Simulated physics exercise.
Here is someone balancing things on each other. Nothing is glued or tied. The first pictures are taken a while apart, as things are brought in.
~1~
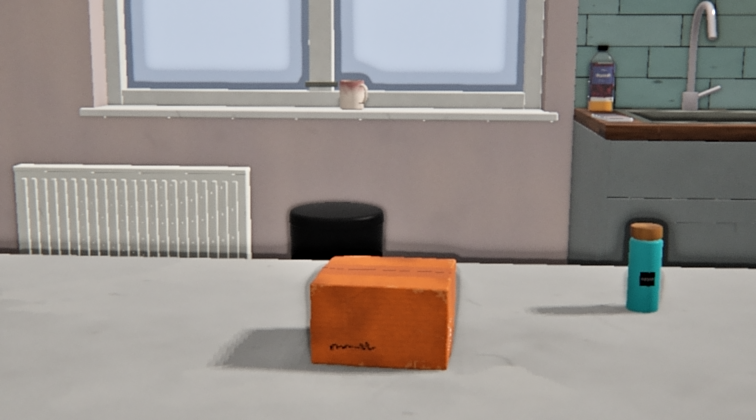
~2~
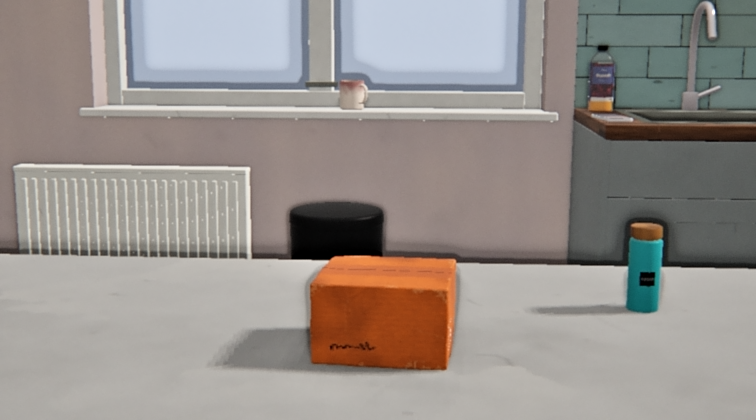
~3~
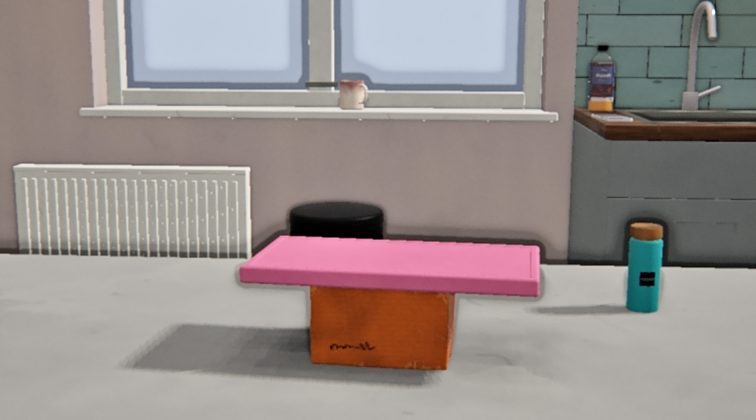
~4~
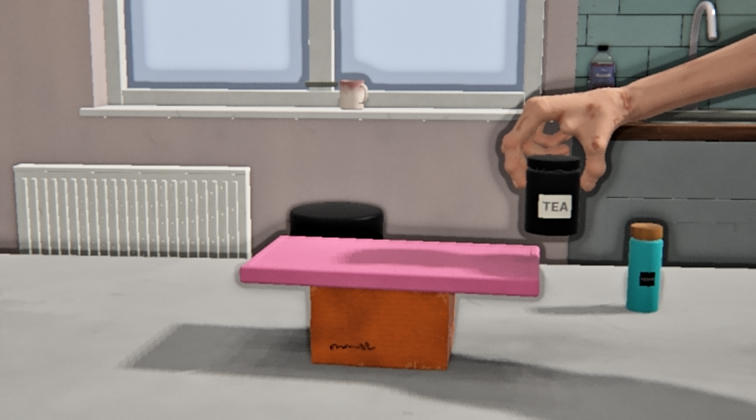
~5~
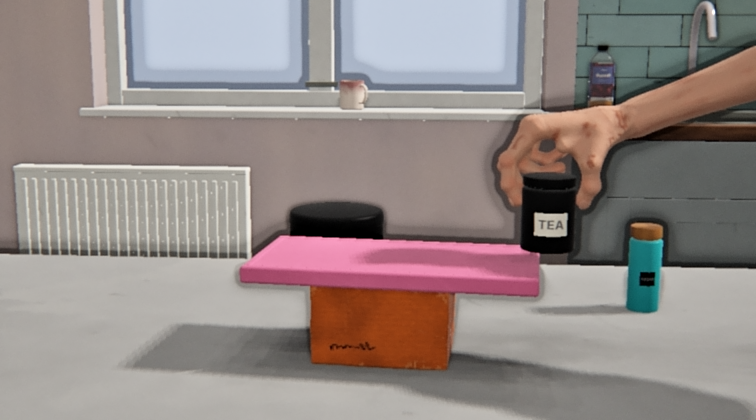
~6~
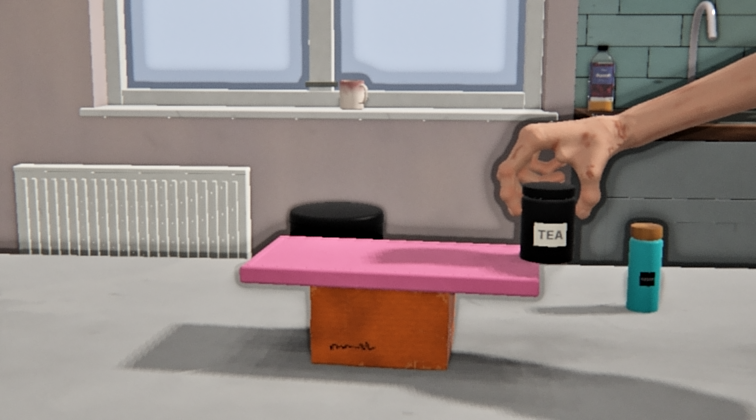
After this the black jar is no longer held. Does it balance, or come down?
As it turns out, it loses its balance.
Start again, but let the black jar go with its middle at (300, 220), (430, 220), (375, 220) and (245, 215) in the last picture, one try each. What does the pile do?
First, it stays up; second, it keeps its balance; third, it holds; fourth, it comes apart.
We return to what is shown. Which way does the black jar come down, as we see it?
It goes to the right.
Then, 0.30 s after the last picture, black jar now fallen; pink tray tipped 6° from how it was.
Then, 0.40 s after the last picture, things are still on the move.
Then, 1.30 s after the last picture, nothing new.
At rest, fallen, black jar; the other 3 in place. Seen from the same camera at the end, black jar near (622, 333). The pile comes apart.
